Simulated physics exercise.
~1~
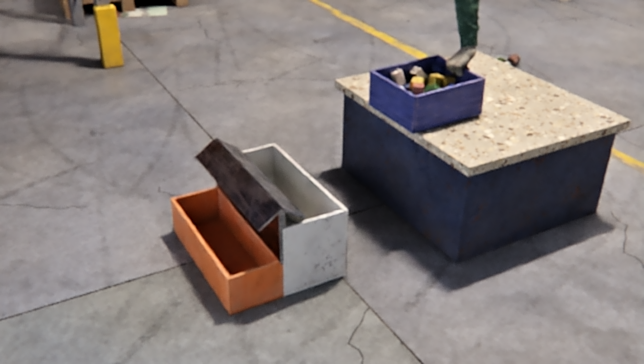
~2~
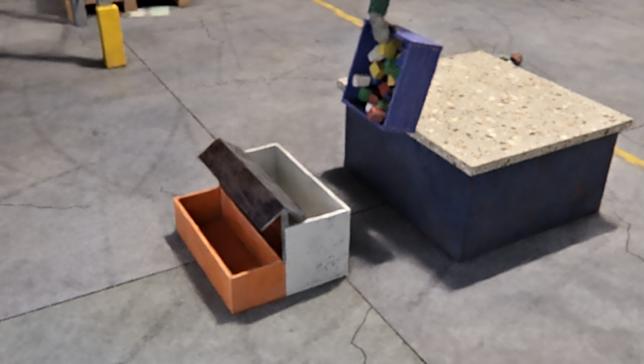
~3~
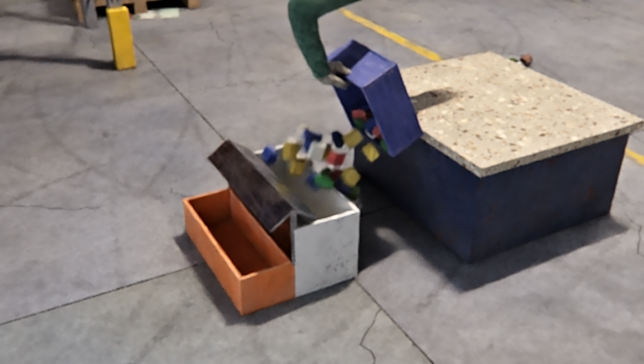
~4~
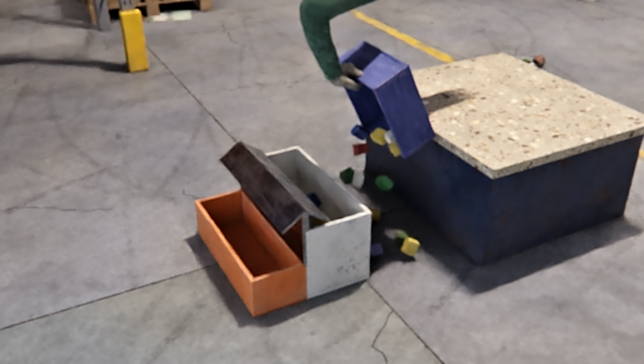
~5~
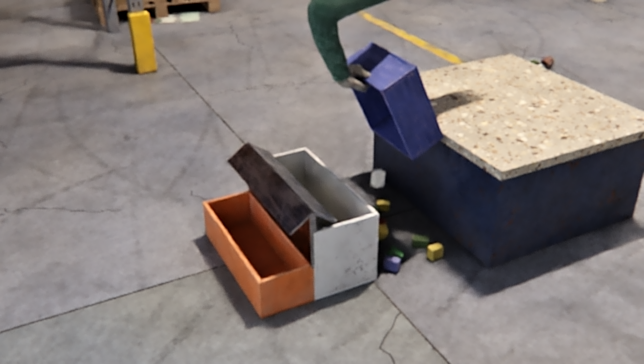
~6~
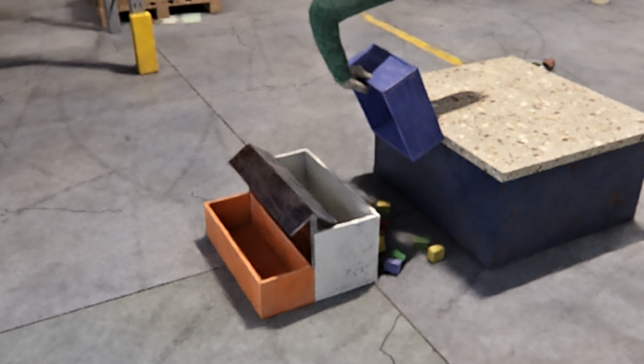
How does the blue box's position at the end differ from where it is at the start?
At the start the blue box sits upright on top of the bench, and at the end it is held steeply tipped a little further left, off the bench's edge near the white trough.
